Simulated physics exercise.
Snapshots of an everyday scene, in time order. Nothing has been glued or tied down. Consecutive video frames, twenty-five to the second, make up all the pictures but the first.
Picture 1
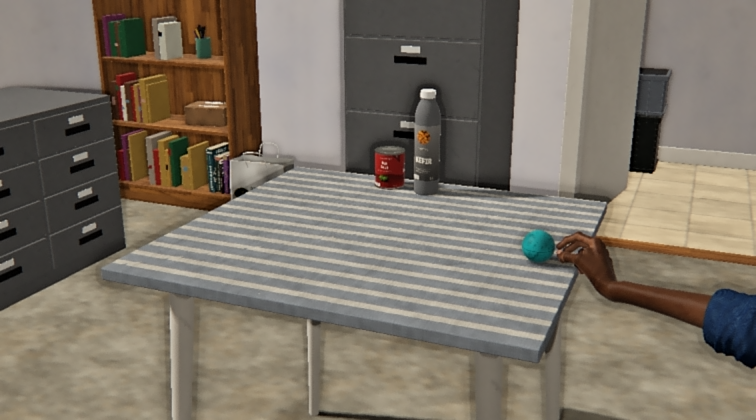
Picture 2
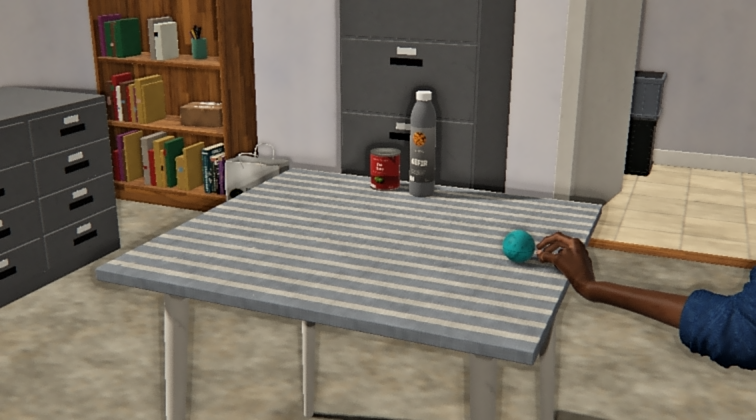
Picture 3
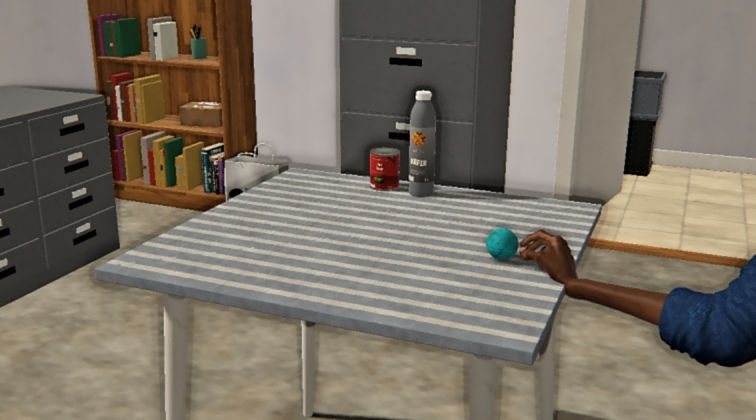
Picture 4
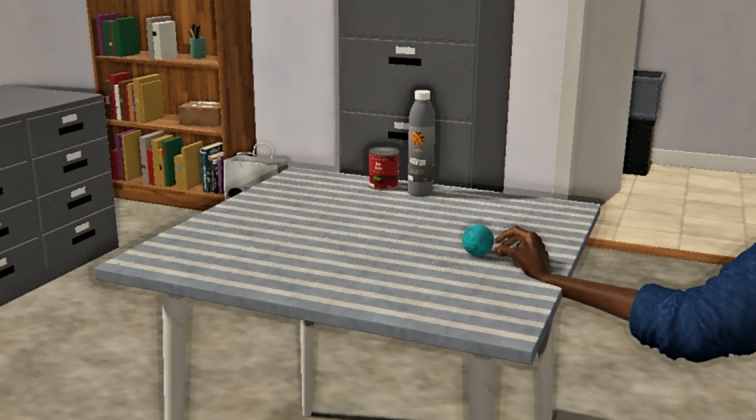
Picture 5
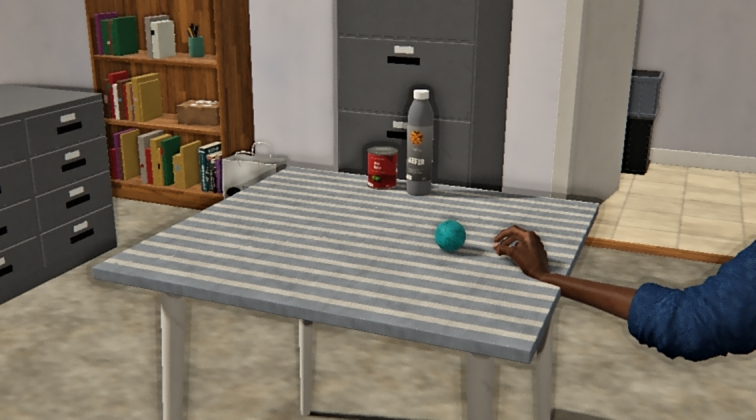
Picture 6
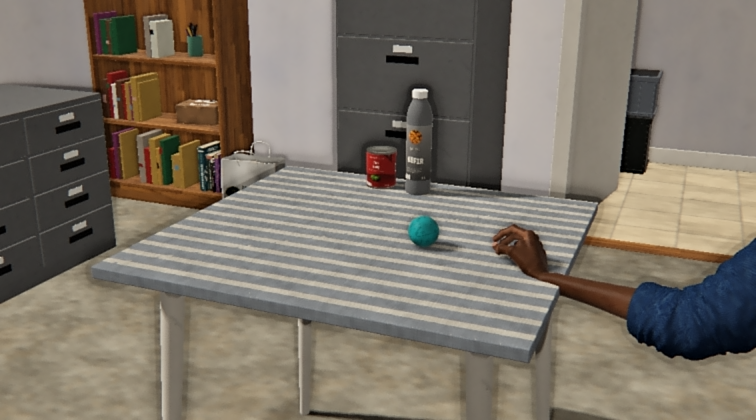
At the start, a hand at the right edge of a striped table holds a turquoise ball, with a red can and a grey bottle standing behind. The hand pushes the ball leftward across the tabletop, then stays still while the ball rolls away from its fingers, farther left and slightly back.
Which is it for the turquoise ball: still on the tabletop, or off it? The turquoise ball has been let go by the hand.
The turquoise ball ends up off the tabletop.
Then, 0.20 s later than the last frame, turquoise ball moved well along near (308, 215).
Then, 0.50 s later than the last frame, turquoise ball now off the table.
Then, 0.90 s later than the last frame, things are still on the move.
When it is over, off the table, turquoise ball.
